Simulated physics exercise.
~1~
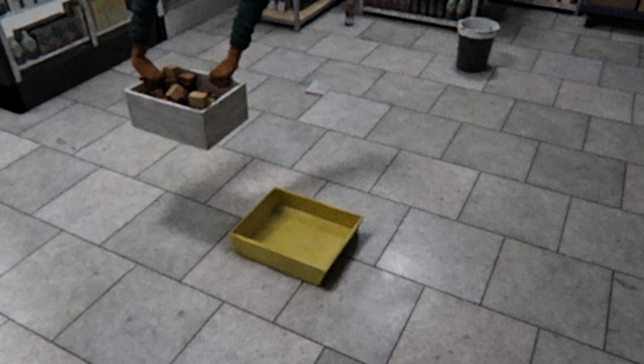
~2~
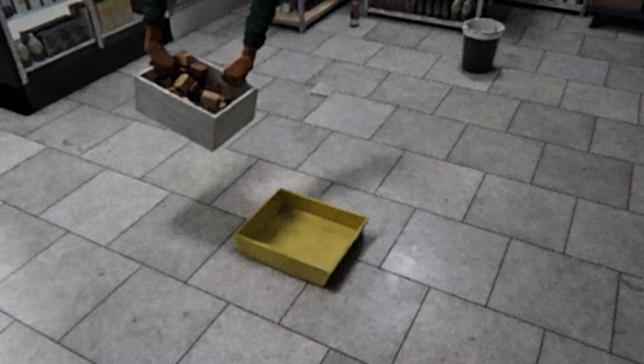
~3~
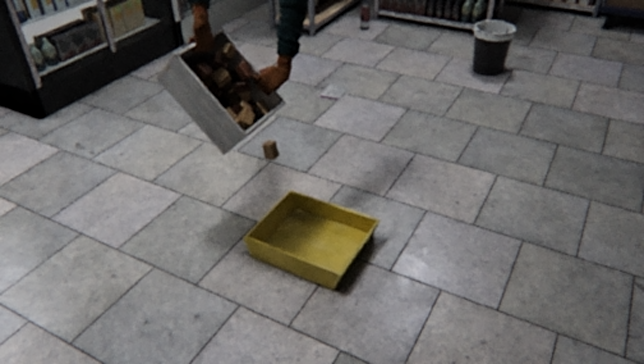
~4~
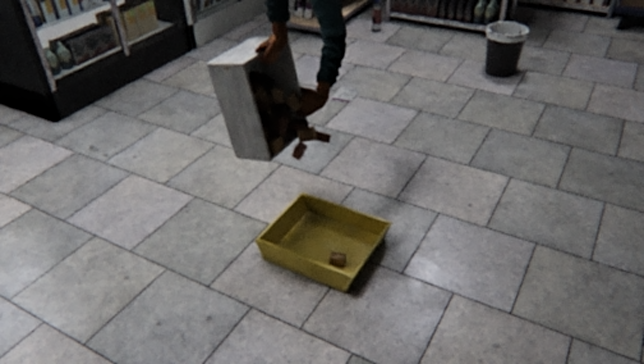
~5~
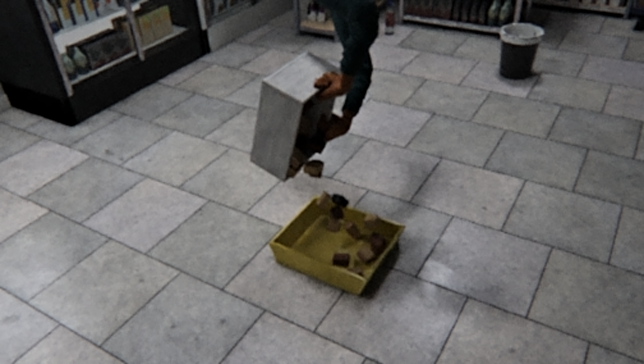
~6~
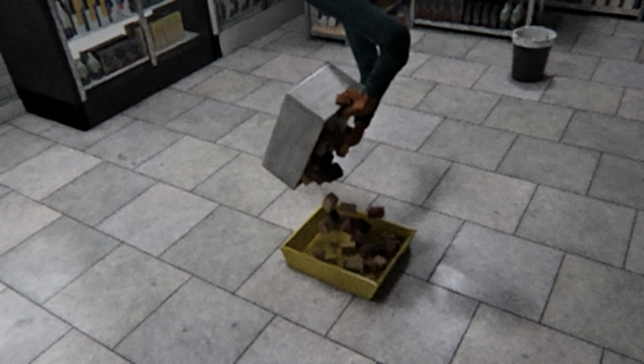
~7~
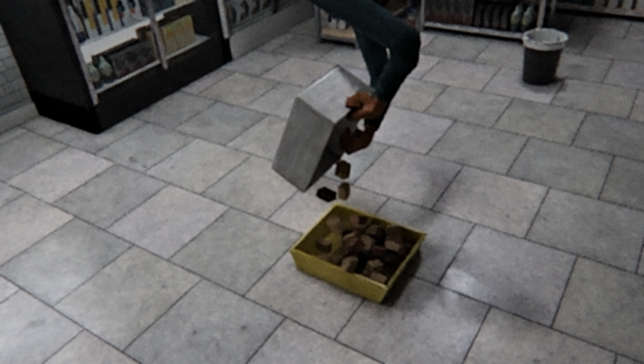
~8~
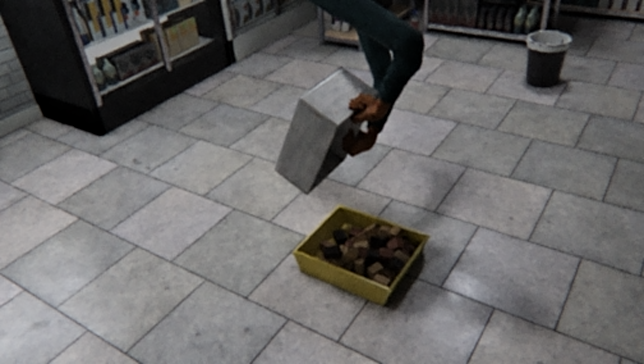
At the start, a pair of hands holds a white crate full of brown wooden blocks above a tiled floor, with an empty yellow carton sitting below and to the right. The hands begin tilting the crate toward the carton, and a single block drops out ahead of the rest. As the crate tips steeply and shifts right, more blocks tumble over its edge and land in the carton. Soon the crate is upended and the blocks pour down in a thick cluster, heaping up below. The stream thins to a last few falling pieces. Finally, the crate hangs tipped and still in the hands, while the blocks rest piled inside the yellow carton, with none visible on the floor.
